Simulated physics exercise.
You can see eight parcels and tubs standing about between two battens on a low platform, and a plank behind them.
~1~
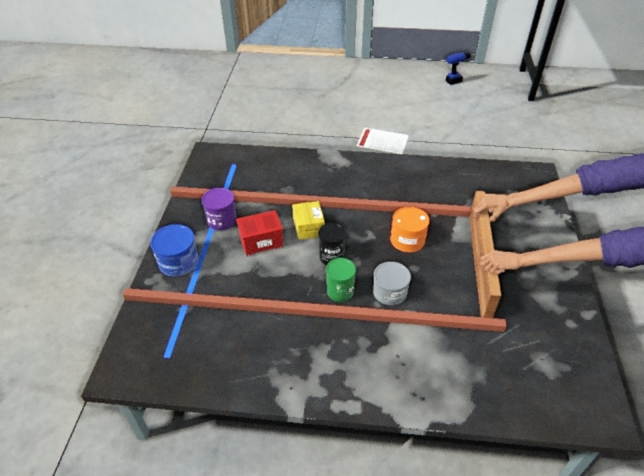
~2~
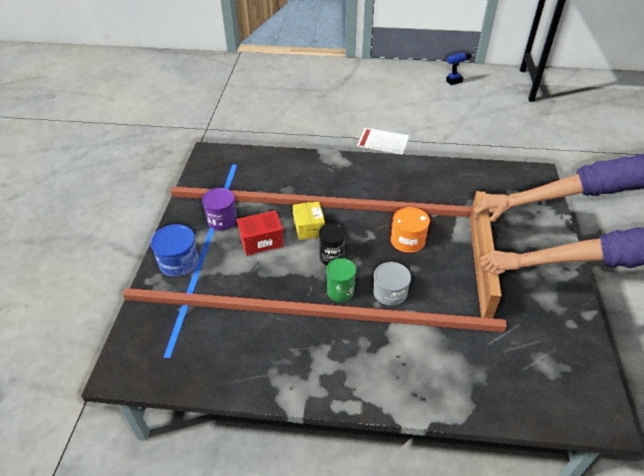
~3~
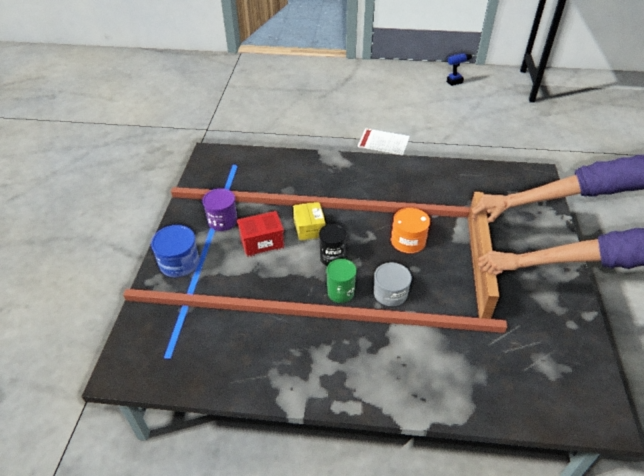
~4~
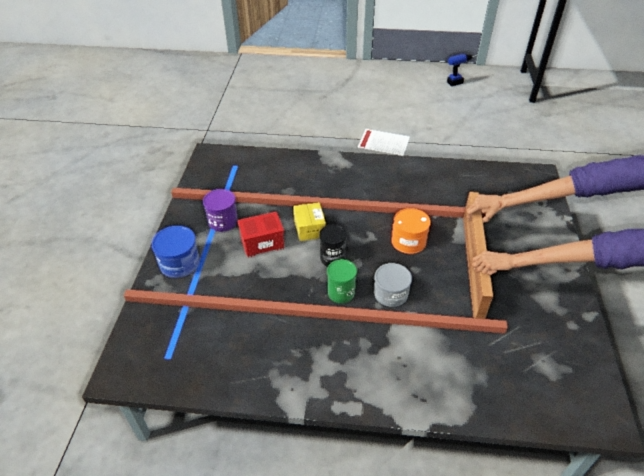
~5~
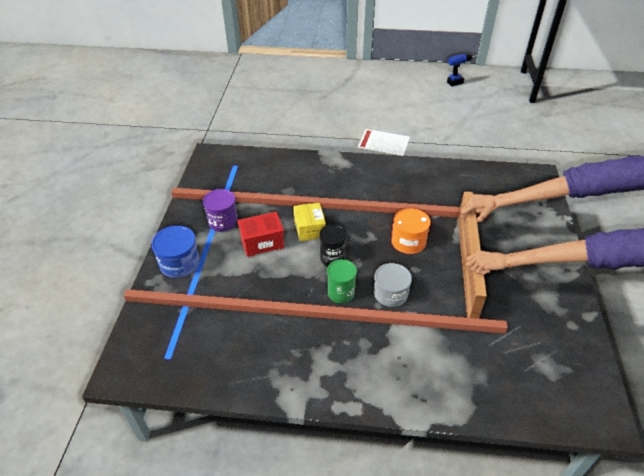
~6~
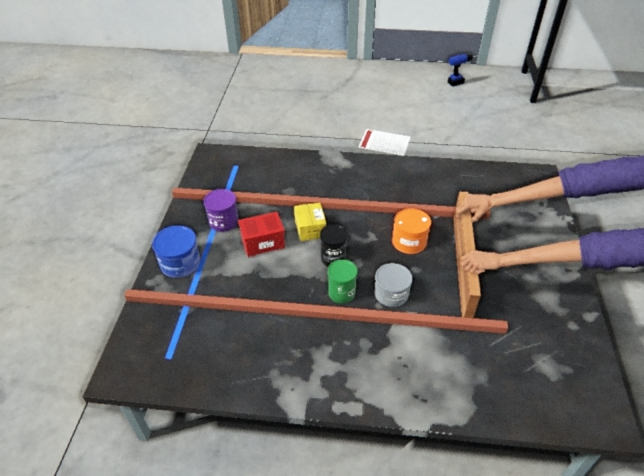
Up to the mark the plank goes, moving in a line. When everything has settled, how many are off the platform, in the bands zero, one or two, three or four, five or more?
Off the platform: One or two.
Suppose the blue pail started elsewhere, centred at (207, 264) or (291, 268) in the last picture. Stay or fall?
Place by place, it slips off; stays put.
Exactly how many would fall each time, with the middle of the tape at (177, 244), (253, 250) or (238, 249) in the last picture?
4, 0, 0.
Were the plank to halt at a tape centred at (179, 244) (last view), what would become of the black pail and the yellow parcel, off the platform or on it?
The black pail holds on; the yellow parcel remains up.
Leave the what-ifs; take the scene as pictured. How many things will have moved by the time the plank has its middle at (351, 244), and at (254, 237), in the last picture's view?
First 4, then 8.
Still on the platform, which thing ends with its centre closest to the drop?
Foremost, the purple pail.
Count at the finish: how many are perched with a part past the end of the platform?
I count 2 overhanging.
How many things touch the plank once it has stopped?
4 in contact.
Soon after, none off yet; blue pail at rest near (177, 252); purple pail at rest near (222, 211); red tote at rest near (262, 235).
After that, none off yet; blue pail at rest near (177, 252); purple pail at rest near (222, 211); red tote displaced a little near (255, 235).
And then, none off yet; blue pail displaced a little near (164, 255); purple pail displaced a little near (210, 210); red tote displaced about its own width near (209, 242).
In the end, the number that fall off is one or two; gone, blue pail.
